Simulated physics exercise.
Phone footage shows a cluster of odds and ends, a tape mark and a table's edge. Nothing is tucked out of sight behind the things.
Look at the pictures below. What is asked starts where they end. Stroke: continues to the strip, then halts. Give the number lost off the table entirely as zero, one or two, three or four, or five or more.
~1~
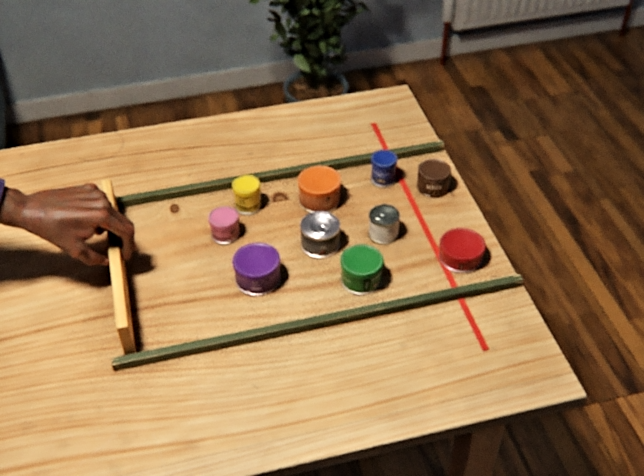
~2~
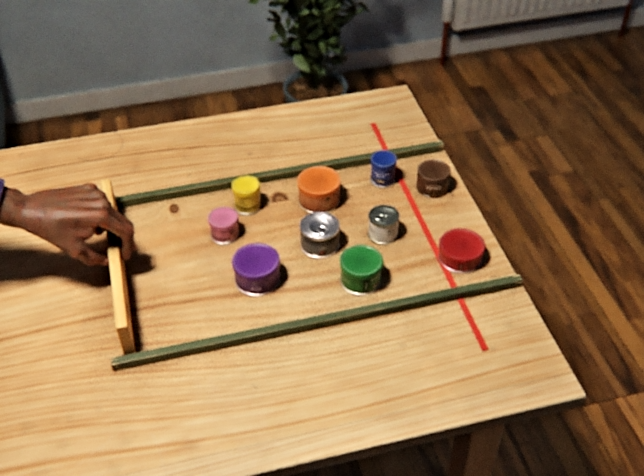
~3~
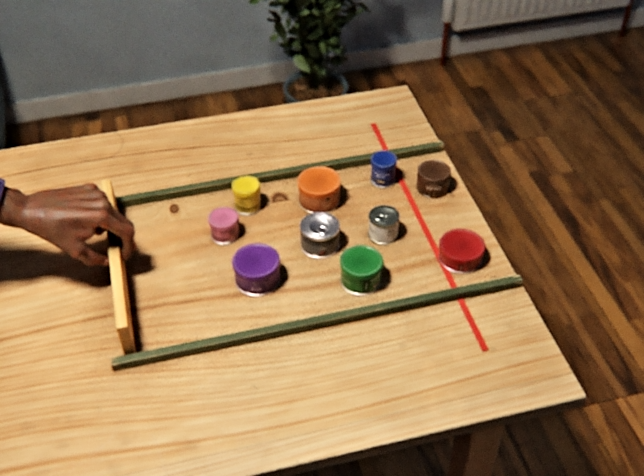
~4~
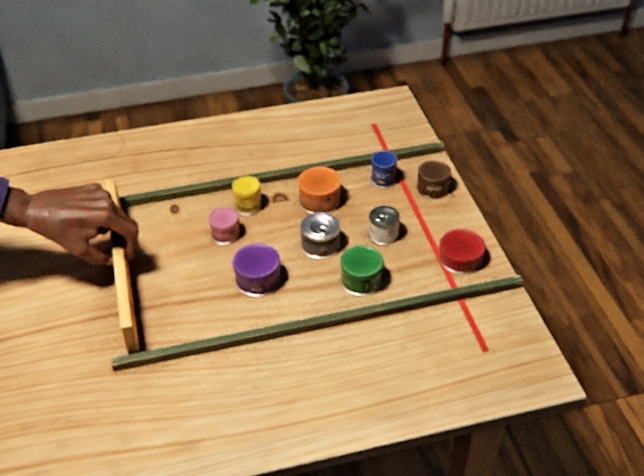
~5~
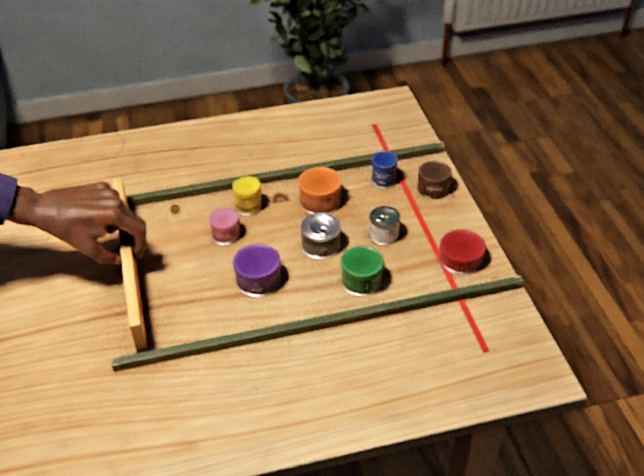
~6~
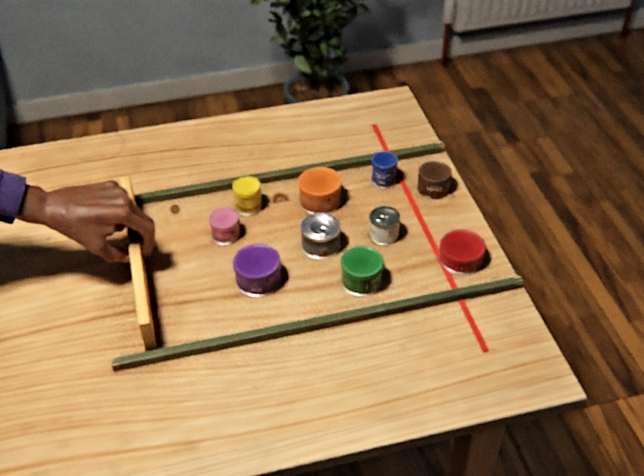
Lost off the table: One or two.
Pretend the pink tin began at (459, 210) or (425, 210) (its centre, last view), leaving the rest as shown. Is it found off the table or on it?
First: Gone; second: Safe.
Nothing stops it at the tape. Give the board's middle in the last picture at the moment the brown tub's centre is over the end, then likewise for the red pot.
The middle is at (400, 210) when it's the brown tub, and at (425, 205) when it's the red pot.
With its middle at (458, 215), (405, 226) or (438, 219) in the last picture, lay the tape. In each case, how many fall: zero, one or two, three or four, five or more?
Lab note - count at each position: 5 or more; either one or two; three to four.
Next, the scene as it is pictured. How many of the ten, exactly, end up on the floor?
The answer: 1 exactly.
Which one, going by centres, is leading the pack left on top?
That's the red pot.
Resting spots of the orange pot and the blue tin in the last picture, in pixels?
First at (449, 172); second at (427, 153).
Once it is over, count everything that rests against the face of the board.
At rest, 5 are in contact.
Soon after, none off yet; brown tub at rest near (434, 180); red pot at rest near (462, 252); blue tin at rest near (384, 170).
After that, none off yet; brown tub at rest near (434, 180); red pot at rest near (462, 252); blue tin moving near (392, 167).
In the end, the number that fall off is one or two; gone, brown tub.
